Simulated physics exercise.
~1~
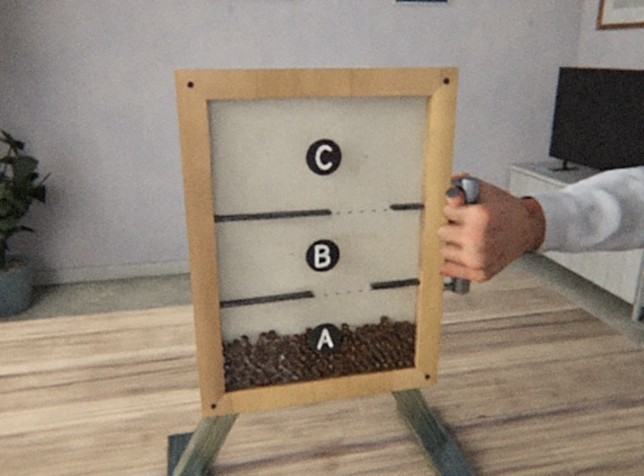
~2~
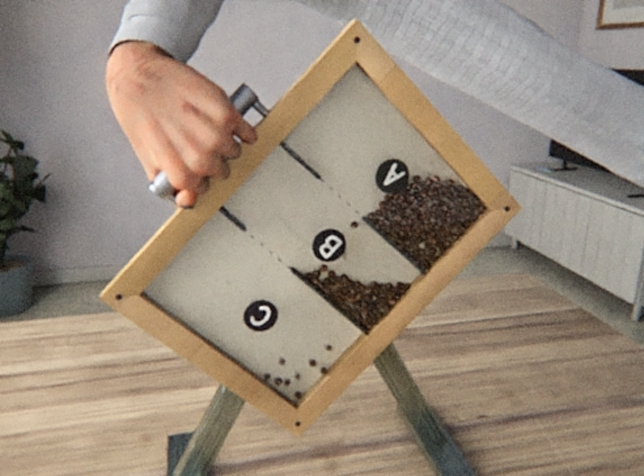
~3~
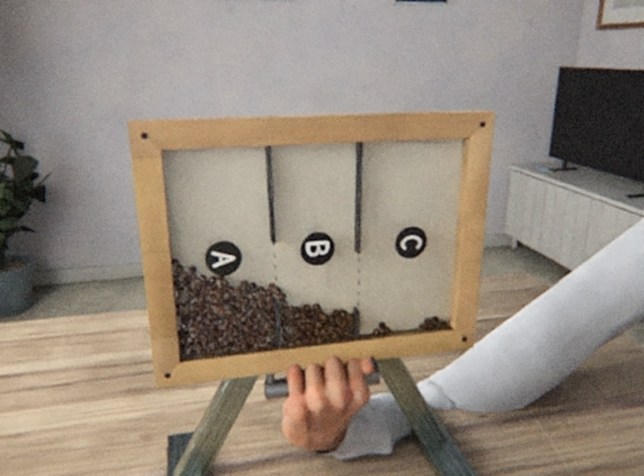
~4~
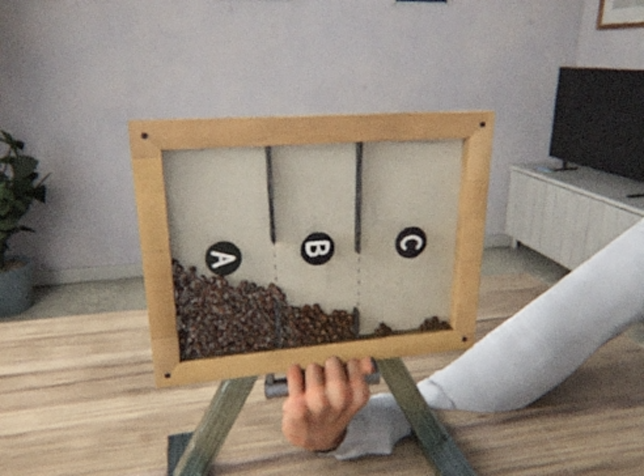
A hand turning a wooden-framed box of dark beads anticlockwise until it rests sideways, most beads in A, some in B, few in C.
